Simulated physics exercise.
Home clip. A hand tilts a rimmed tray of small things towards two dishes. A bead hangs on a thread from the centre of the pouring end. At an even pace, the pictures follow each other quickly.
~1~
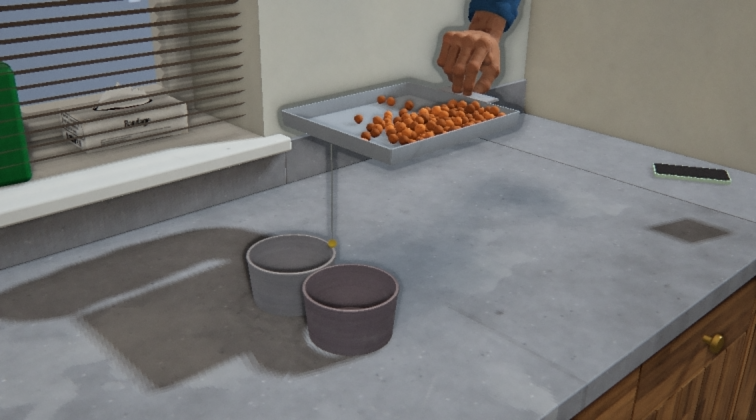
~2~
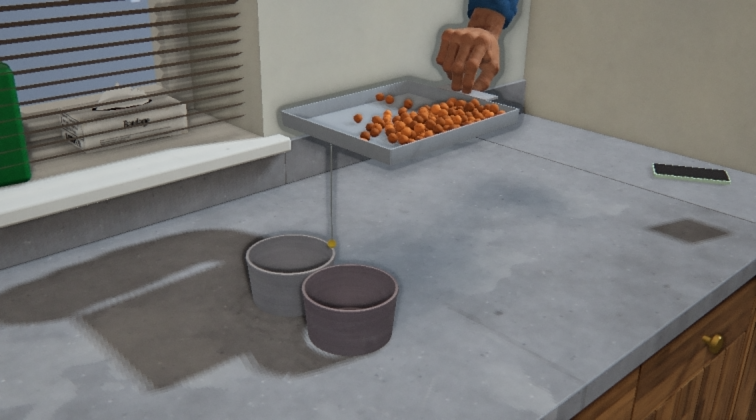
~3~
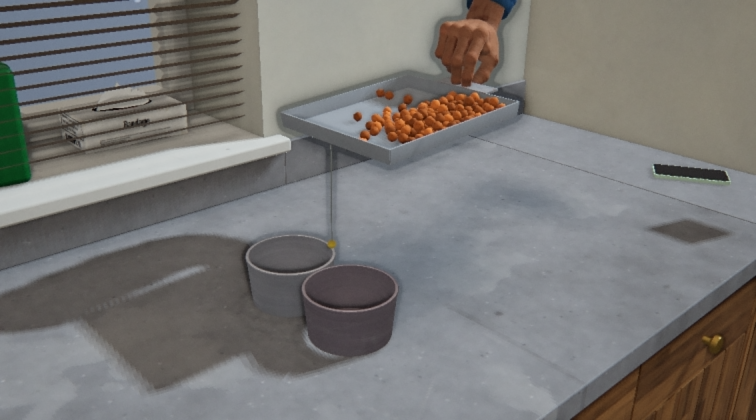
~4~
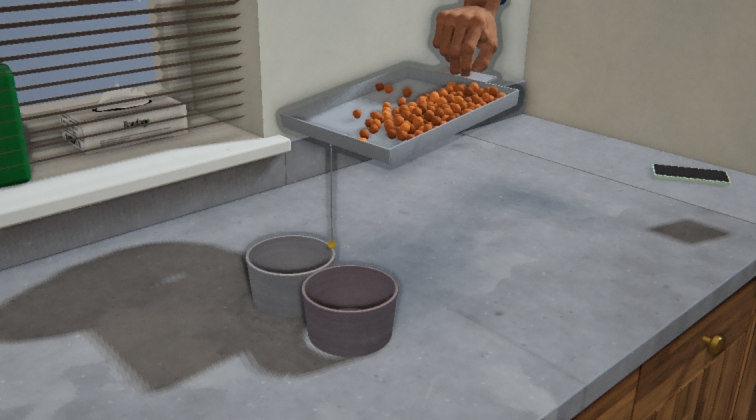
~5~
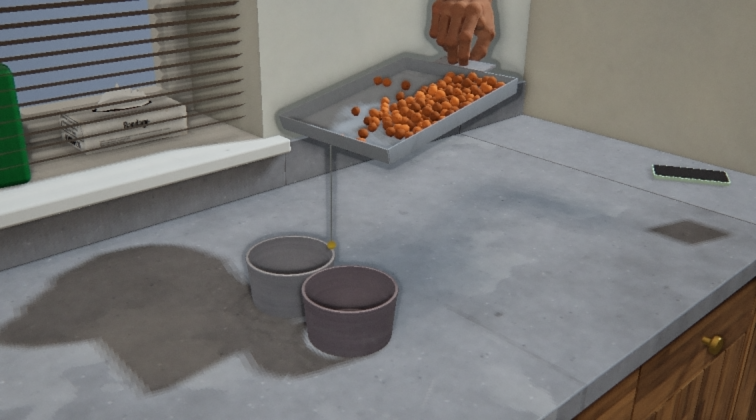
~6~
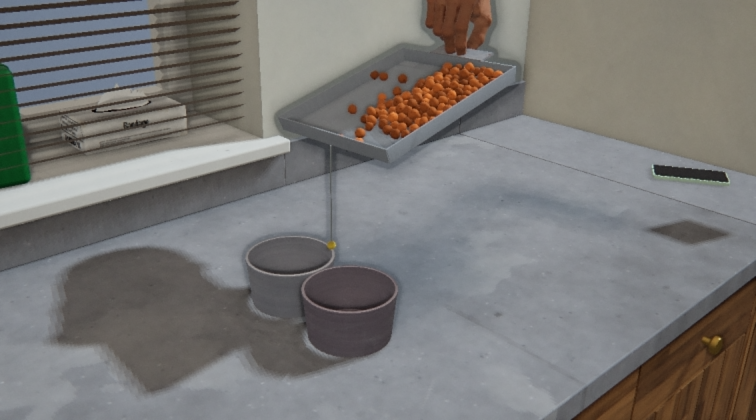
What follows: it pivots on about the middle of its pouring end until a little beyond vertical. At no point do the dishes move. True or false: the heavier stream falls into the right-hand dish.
False.
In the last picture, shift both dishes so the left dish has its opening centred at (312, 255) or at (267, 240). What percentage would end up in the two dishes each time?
Roughly 30 per cent, then roughly 60 per cent.
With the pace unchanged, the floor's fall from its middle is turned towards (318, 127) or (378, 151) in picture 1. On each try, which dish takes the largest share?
Results - the dish on the left side first, the dish on the right side second.
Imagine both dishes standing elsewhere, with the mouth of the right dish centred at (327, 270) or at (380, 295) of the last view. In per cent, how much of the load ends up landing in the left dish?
First some 30, then 30 per cent.
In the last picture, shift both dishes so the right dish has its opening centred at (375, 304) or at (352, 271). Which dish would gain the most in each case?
On the first go the left-side one comes out on top, and on the second go the left-side one.
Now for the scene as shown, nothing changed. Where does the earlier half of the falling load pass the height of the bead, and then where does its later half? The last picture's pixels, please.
Around (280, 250) first; around (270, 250) second.
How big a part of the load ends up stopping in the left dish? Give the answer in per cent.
I'd put it at some 50 per cent.
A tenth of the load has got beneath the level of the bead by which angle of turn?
Near 105 degrees.
Just after the last frame, tray tipped steeply; almost all on the tray; just a few in the right dish; just a few in the left dish; just a few outside both; just a few in the air.
A moment on, tray tipped past a quarter turn; the larger part on the tray; just a few in the right dish; about a tenth in the left dish; just a few outside both; about a tenth in the air.
Further on, tray tipped past a quarter turn; roughly a quarter in the right dish; roughly half in the left dish; roughly a third outside both.
When it is over, tray tipped past a quarter turn; roughly a quarter in the right dish; roughly half in the left dish; roughly a third outside both.
